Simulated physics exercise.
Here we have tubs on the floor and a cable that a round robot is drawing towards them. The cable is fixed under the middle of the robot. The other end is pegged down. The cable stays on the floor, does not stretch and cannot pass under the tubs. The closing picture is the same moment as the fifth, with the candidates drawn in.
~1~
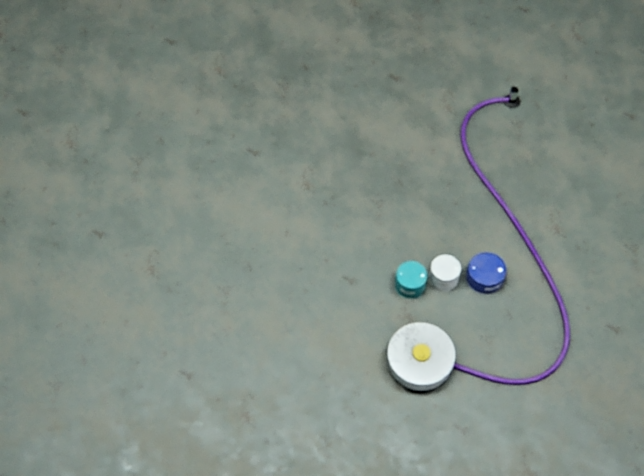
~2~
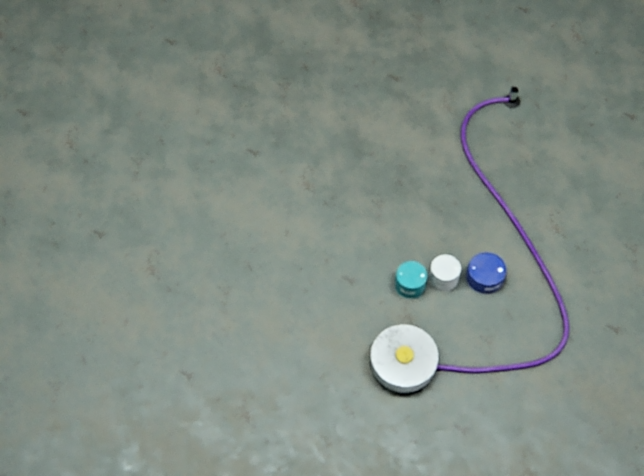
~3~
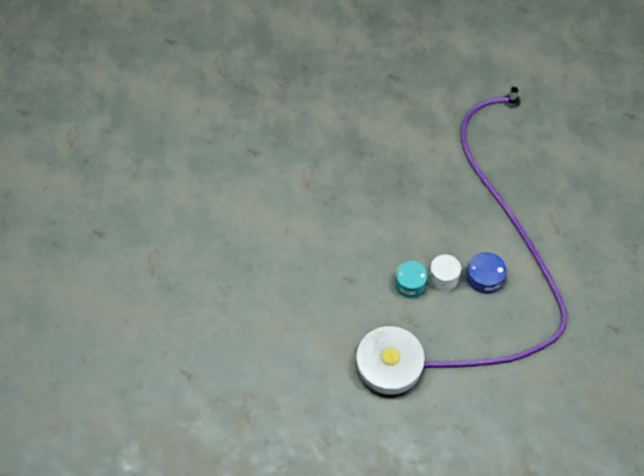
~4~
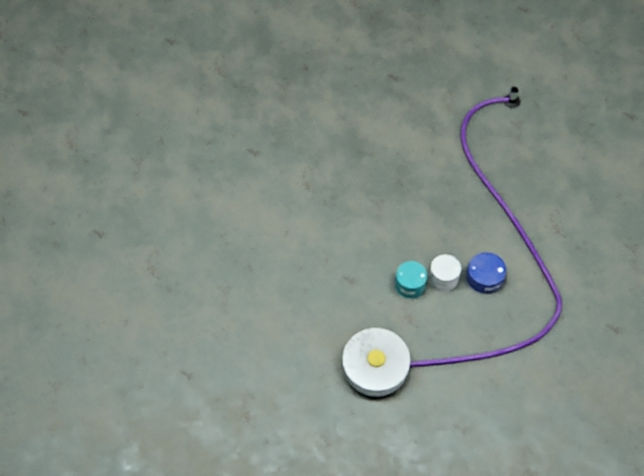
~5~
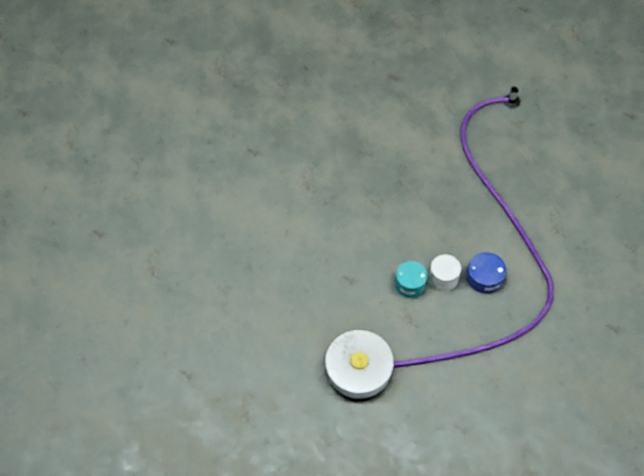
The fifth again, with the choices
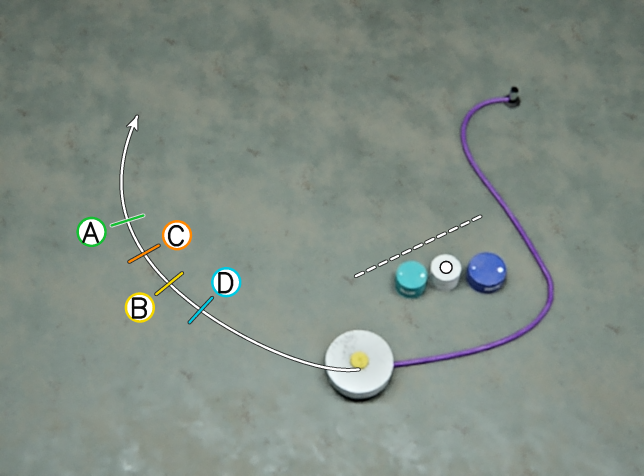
White round robot sliding left across a mottled floor, pulling a pegged purple cable below turquoise, white and blue tubs.
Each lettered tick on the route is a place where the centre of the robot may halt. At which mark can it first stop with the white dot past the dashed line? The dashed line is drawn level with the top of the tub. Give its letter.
The dot is across by C.
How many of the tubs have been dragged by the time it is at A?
Three.
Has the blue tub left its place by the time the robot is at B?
Yes.
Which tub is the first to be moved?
The blue one.
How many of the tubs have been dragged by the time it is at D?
By then, one.
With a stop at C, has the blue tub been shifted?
Yes.
On the marked copy, A at (128, 221); B at (169, 284); C at (144, 254); D at (201, 310); the dashed line at (419, 246); the route from (359, 370) via (166, 280) to (137, 116); the white dot at (446, 267).
Taking C. A third of the way, robot (267, 344); white tub (445, 273).
Two thirds of the way, robot (192, 299); white tub (443, 272); blue tub (462, 251).
When it is over, robot (142, 248); white tub (408, 241); turquoise tub (380, 247); blue tub (431, 222); the dot on the white tub is over the dashed line.
As for the rest, A does it too, but is farther than needed; B leaves the dotted tub short, at (425, 258); D leaves the dotted tub short, at (444, 273).
